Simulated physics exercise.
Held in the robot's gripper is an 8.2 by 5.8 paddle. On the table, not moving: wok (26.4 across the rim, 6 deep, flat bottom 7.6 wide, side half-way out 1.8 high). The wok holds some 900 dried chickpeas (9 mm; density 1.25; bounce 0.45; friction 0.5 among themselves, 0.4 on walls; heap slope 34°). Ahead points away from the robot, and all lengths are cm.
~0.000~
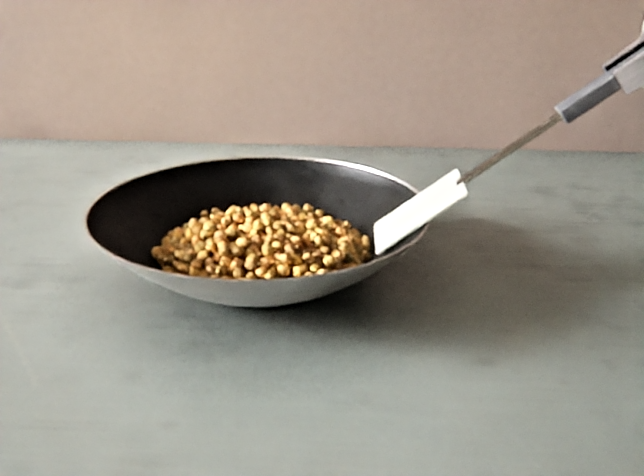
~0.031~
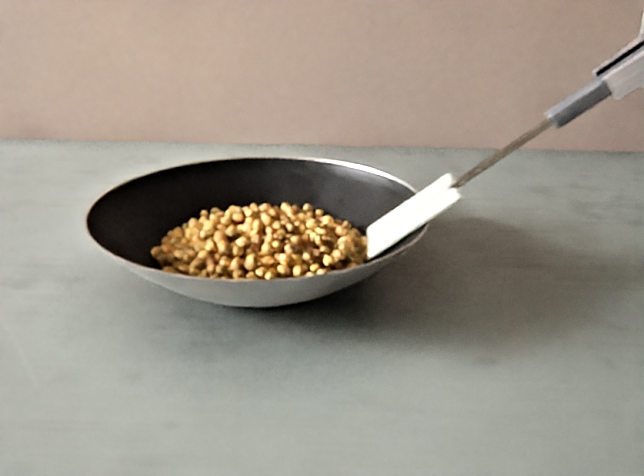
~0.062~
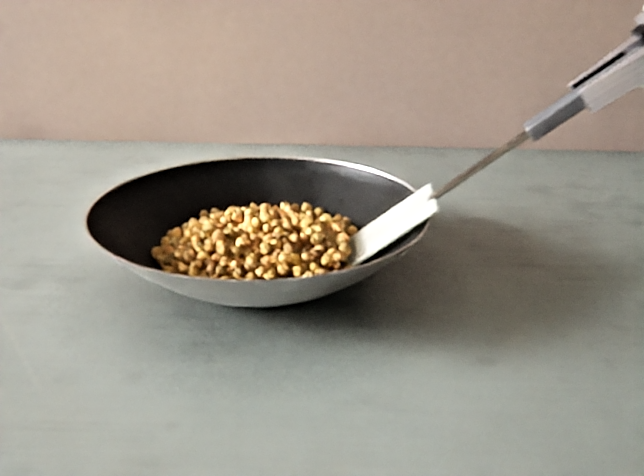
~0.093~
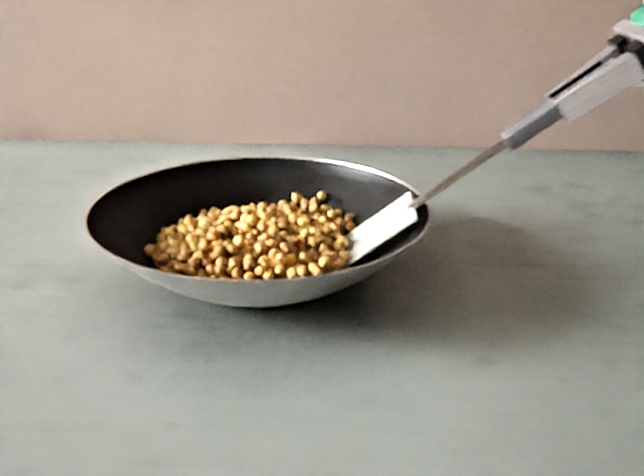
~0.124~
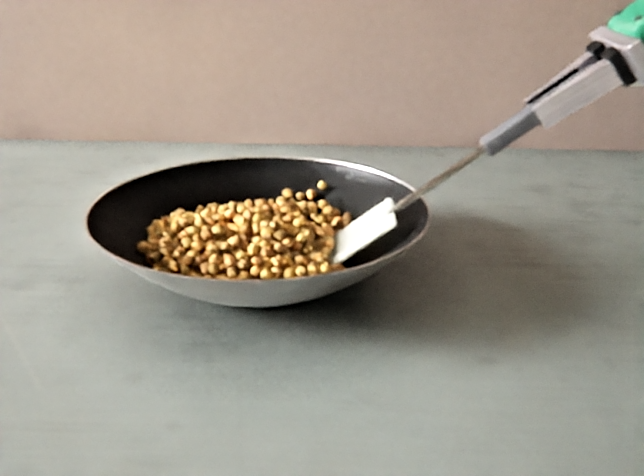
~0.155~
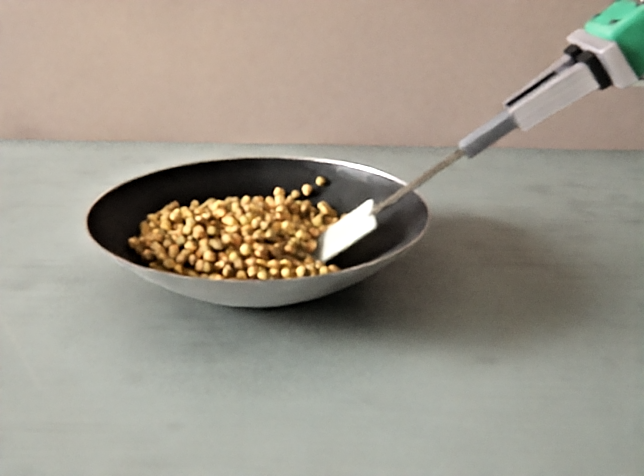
In the video, a robot arm holding a white paddle slides it down and to the left into a dark wok of chickpeas on a grey table, pushing the heap leftward while a few chickpeas shift up along the back.
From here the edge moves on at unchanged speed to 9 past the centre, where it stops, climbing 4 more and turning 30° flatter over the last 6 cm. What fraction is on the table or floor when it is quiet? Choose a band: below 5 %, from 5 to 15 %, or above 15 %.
That share falls between 5 and 15 %.
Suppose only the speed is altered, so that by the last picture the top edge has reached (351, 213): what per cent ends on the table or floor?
I'd say around 10 per cent.
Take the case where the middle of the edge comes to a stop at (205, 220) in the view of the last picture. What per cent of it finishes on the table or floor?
Around 0 percent.
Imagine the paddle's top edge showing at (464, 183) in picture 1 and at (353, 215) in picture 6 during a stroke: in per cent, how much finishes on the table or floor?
It comes to something like 15 %, give or take.
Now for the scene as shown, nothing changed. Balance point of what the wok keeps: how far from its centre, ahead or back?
I'd say close to 4.0 cm toward the front.
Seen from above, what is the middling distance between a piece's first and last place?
About 4 cm.
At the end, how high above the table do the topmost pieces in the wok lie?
Height at rest: Roughly 7.0 cm.
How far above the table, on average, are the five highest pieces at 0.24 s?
They are around 5 cm up.
After 0.24 s, sloping 38°, highest piece 6 above the table; 900 in the wok.
After 0.32 s, sloping 23°, highest piece 7 above the table; 900 in the wok.
After 0.56 s, sloping 8°, highest piece 8 above the table; 833 in the wok, 59 on the table or floor, 8 on the blade or in flight.
After 1.61 s, sloping 8°, highest piece 7 above the table; 830 in the wok, 70 on the table or floor.
At rest, 830 in the wok, 70 on the table or floor. That is 8 % on the table or floor.
